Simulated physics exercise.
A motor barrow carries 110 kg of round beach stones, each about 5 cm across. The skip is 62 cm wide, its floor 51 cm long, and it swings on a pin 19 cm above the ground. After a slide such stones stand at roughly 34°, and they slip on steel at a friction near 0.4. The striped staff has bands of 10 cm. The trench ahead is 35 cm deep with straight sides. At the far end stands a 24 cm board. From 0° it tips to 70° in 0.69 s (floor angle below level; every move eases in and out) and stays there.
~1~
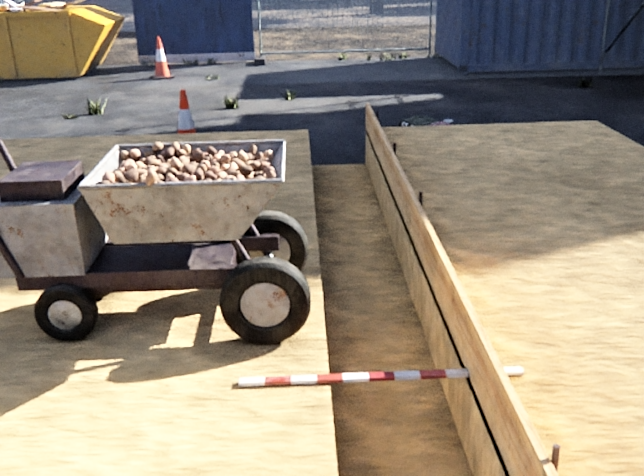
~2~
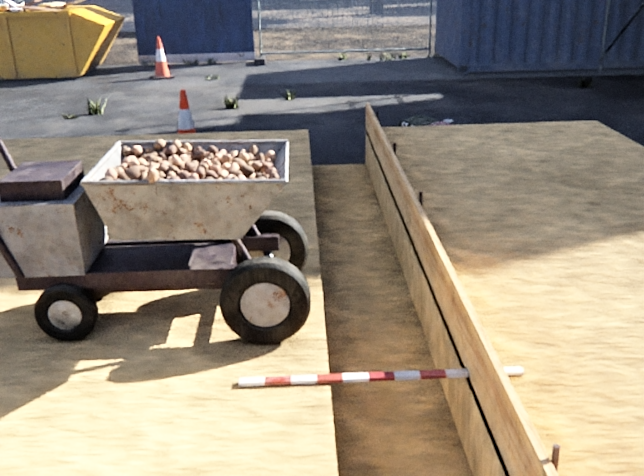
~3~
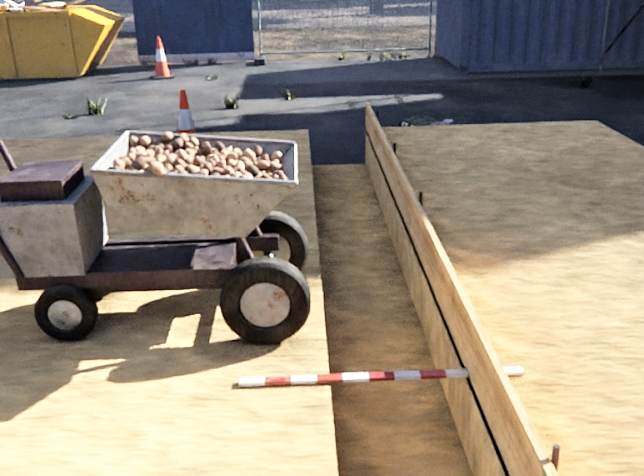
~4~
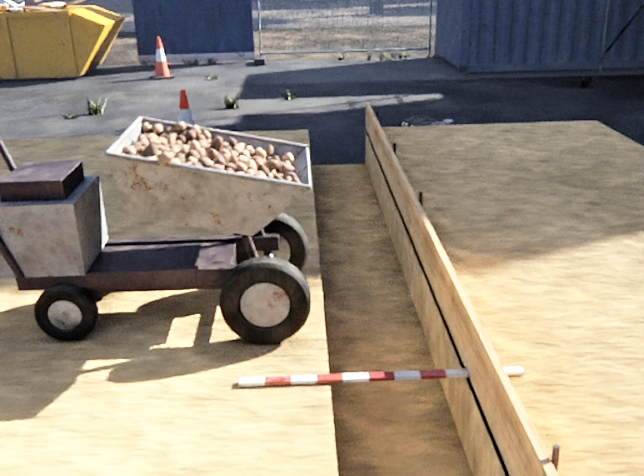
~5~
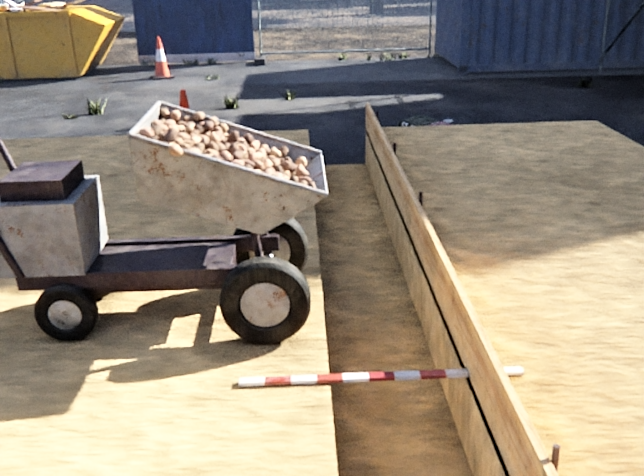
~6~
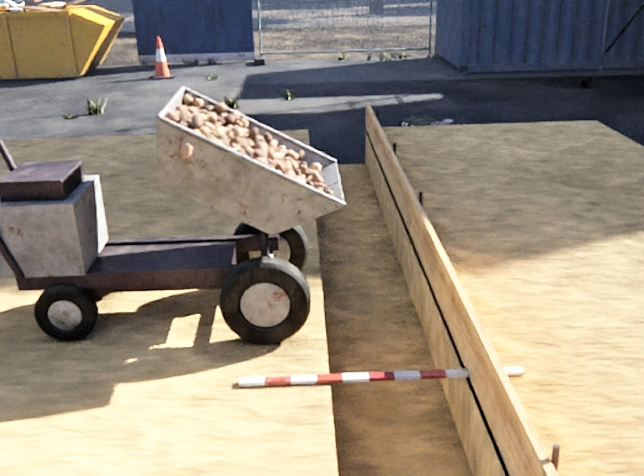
A skip full of round stones on a small motor barrow slowly tilted toward the right, its left end rising steadily, while the wheels stayed still beside a trench with a wooden board beyond.
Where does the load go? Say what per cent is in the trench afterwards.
Roughly 78 per cent ends in the trench.
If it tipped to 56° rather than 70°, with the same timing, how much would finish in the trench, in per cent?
In that case some 60 per cent.
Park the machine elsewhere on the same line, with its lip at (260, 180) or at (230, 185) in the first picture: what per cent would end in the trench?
About 95 and 100 per cent.
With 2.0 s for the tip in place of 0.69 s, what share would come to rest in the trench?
In that case some 95 per cent.
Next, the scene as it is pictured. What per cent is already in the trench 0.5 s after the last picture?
Some 35 per cent.
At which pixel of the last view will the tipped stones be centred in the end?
Around (413, 359).
Then, 0.2 s after the last picture the floor is at 59°, 100 % in the skip; the foremost stones are at (375, 225).
Then, 0.5 s after the last picture the floor is at 70°, 59 % in the skip, 35 % in the trench, 6 % past the trench; the foremost stones are at (470, 258).
Then, 0.8 s after the last picture the floor is at 70°, 13 % in the skip, 65 % in the trench, 23 % past the trench; the foremost stones are at (641, 295).
Then, 2.8 s after the last picture the floor is at 70°, 0 % in the skip, 78 % in the trench, 22 % past the trench; the foremost stones are past the picture's edge.
